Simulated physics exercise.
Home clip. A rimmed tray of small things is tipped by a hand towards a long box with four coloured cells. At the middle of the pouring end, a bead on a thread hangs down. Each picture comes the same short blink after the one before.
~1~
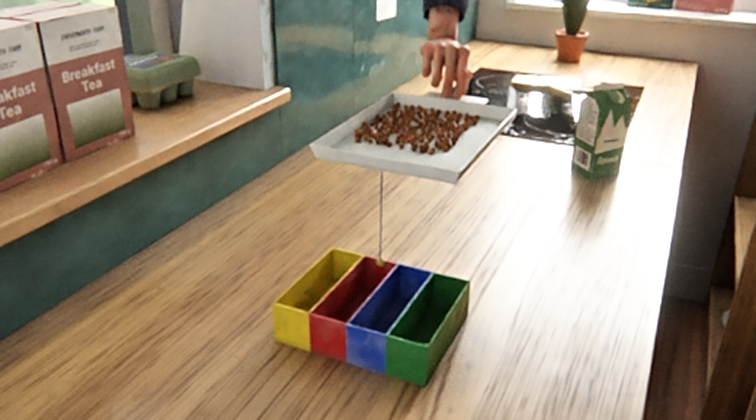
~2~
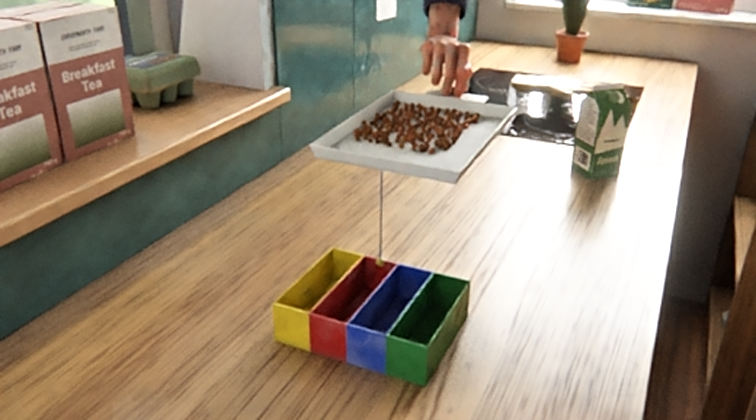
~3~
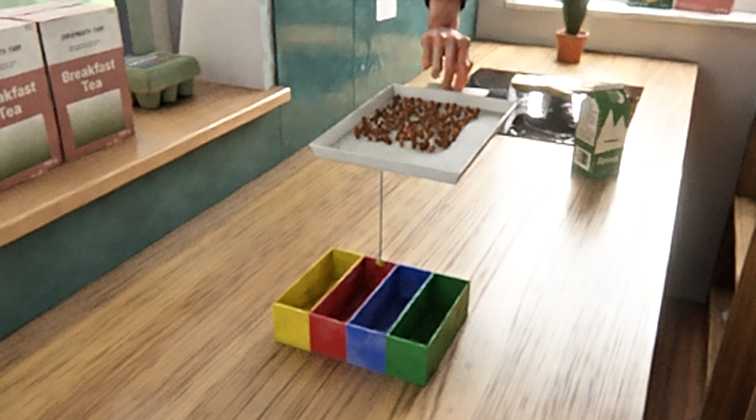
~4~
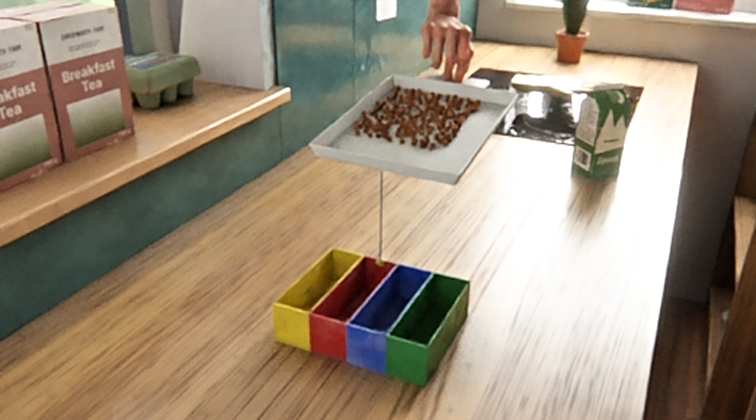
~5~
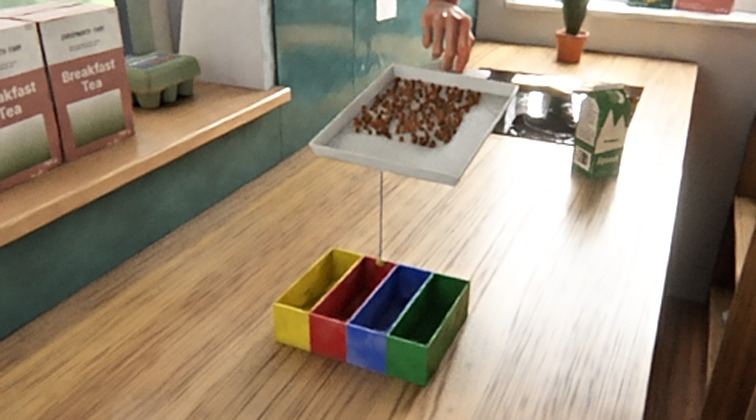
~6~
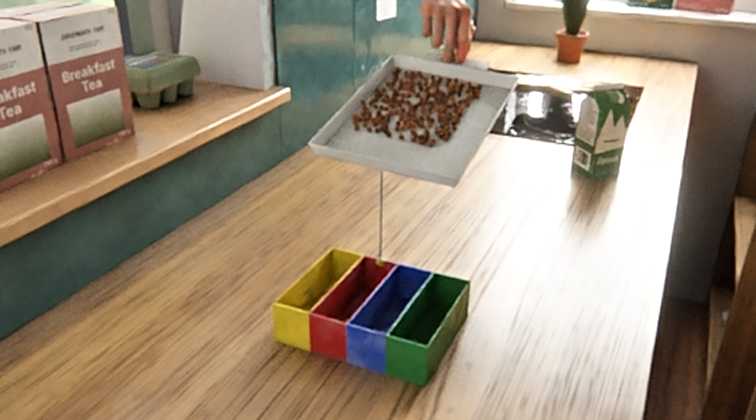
Tray of small brown pieces tilting gradually as a hand raises its far end above a yellow, red, blue and green box.
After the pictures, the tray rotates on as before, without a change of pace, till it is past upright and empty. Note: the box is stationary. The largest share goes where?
To the green cell.
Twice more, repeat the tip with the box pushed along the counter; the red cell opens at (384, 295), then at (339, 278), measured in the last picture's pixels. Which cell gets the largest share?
First: That blue cell. Second: The green cell.
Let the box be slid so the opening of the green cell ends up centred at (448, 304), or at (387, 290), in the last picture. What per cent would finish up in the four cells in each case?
Well, you'd get about 100 per cent and then about 30 per cent.
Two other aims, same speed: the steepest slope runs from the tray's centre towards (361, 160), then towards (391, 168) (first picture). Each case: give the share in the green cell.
Shares: 0 %, then 20 %.
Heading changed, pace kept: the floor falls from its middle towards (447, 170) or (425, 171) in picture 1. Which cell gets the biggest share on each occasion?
First: The green one, second: Green.
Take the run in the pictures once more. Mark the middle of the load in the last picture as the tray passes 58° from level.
Somewhere about pixel (411, 169).
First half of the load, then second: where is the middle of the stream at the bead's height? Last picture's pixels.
First around (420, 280), afterwards around (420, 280).
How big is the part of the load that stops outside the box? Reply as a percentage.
Roughly 0 percent.
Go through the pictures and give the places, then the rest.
The first picture shows corners of the pouring end at (316, 144) and (456, 169), level; middle of the load at (416, 128), cereal balls; bead on its thread at (380, 262); yellow cell at (292, 323); red cell at (328, 334); blue cell at (366, 345); green cell at (407, 357).
The second picture shows corners of the pouring end at (316, 144) and (456, 170), level; middle of the load at (416, 126).
The third picture shows corners of the pouring end at (316, 143) and (456, 170), tipped barely, lowest at the right corner; middle of the load at (416, 123).
The fourth picture shows corners of the pouring end at (316, 143) and (456, 172), tipped a little, lowest at the right corner; middle of the load at (416, 117).
The fifth picture shows corners of the pouring end at (315, 142) and (456, 173), tipped a little, lowest at the right corner; middle of the load at (416, 111).
The sixth picture shows corners of the pouring end at (315, 142) and (456, 175), tipped a little, lowest at the right corner; middle of the load at (416, 106); yellow cell at (292, 323); red cell at (328, 334); blue cell at (366, 345); green cell at (407, 357).
Soon after the last picture, tray tipped steeply; nearly all on the tray; a stray few in the green cell; a stray few in the blue cell; a stray few in the red cell; a stray few falling or outside the box.
A little later, tray tipped right over; a small part on the tray; about a third in the green cell; about a quarter in the blue cell; a small part in the red cell; about a quarter falling or outside the box.
Later still, tray tipped past a quarter turn; about half in the green cell; about a third in the blue cell; a small part in the red cell; a small part falling or outside the box.
At rest, tray tipped past a quarter turn; about half in the green cell; about a third in the blue cell; a small part in the red cell; none in the yellow cell; a small part outside the box.
